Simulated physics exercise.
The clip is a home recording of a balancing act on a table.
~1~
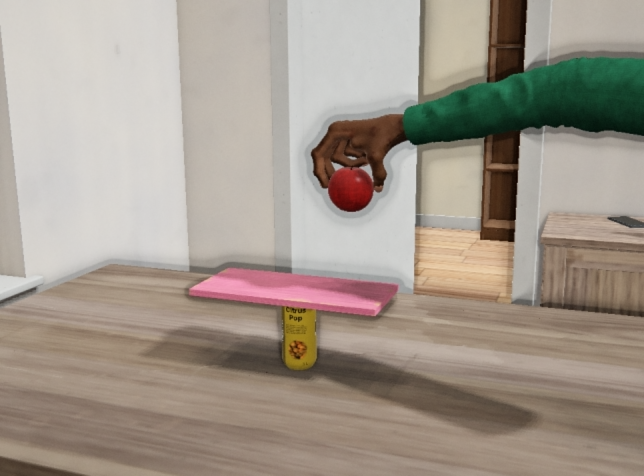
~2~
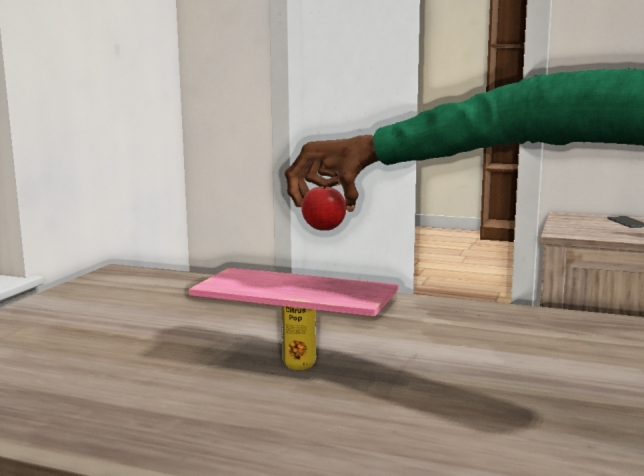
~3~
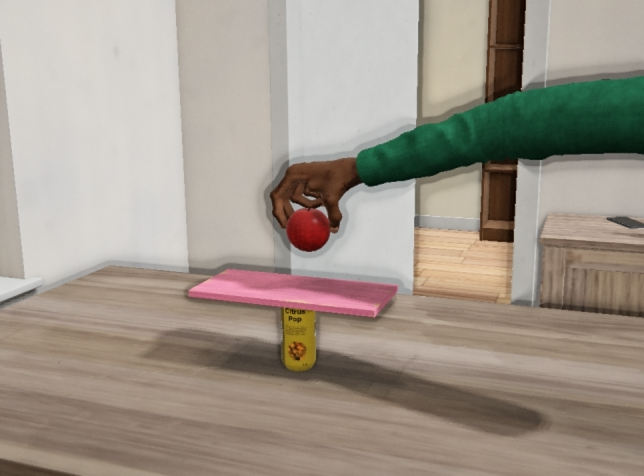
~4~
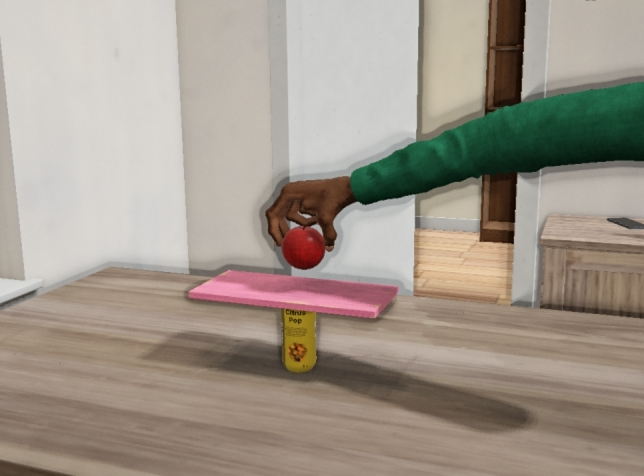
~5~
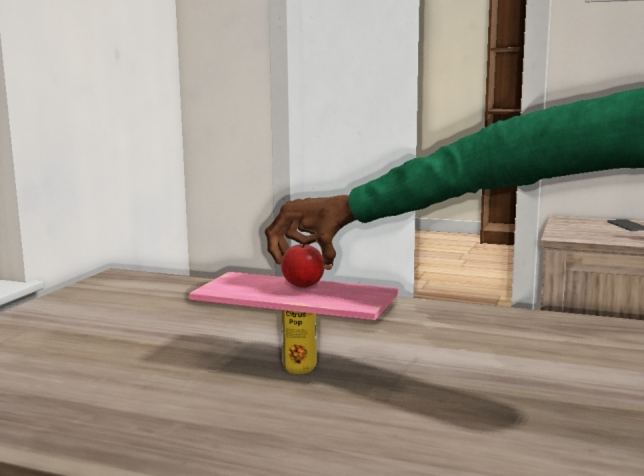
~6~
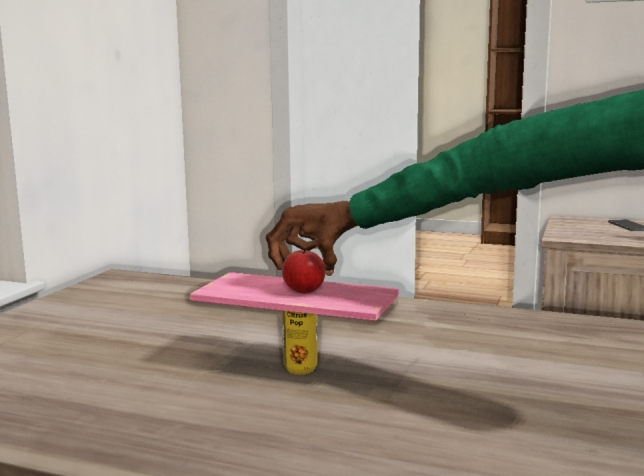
A red apple, held from above by a hand in a green sleeve, moves left and down over a pink board balanced on a yellow can on a wooden table. It then lowers almost straight down until it touches the board above the can, the fingers still around its top.
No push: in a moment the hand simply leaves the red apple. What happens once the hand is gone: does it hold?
In the end it turns out fine, really.
Then, 0.30 s past the last view, nothing moves.
Then, 0.70 s past the last view, red apple resting near (304, 272).
Finally, all 3 still in place. Final places as the last picture's camera would see them, red apple near (304, 272). The stack stays up.
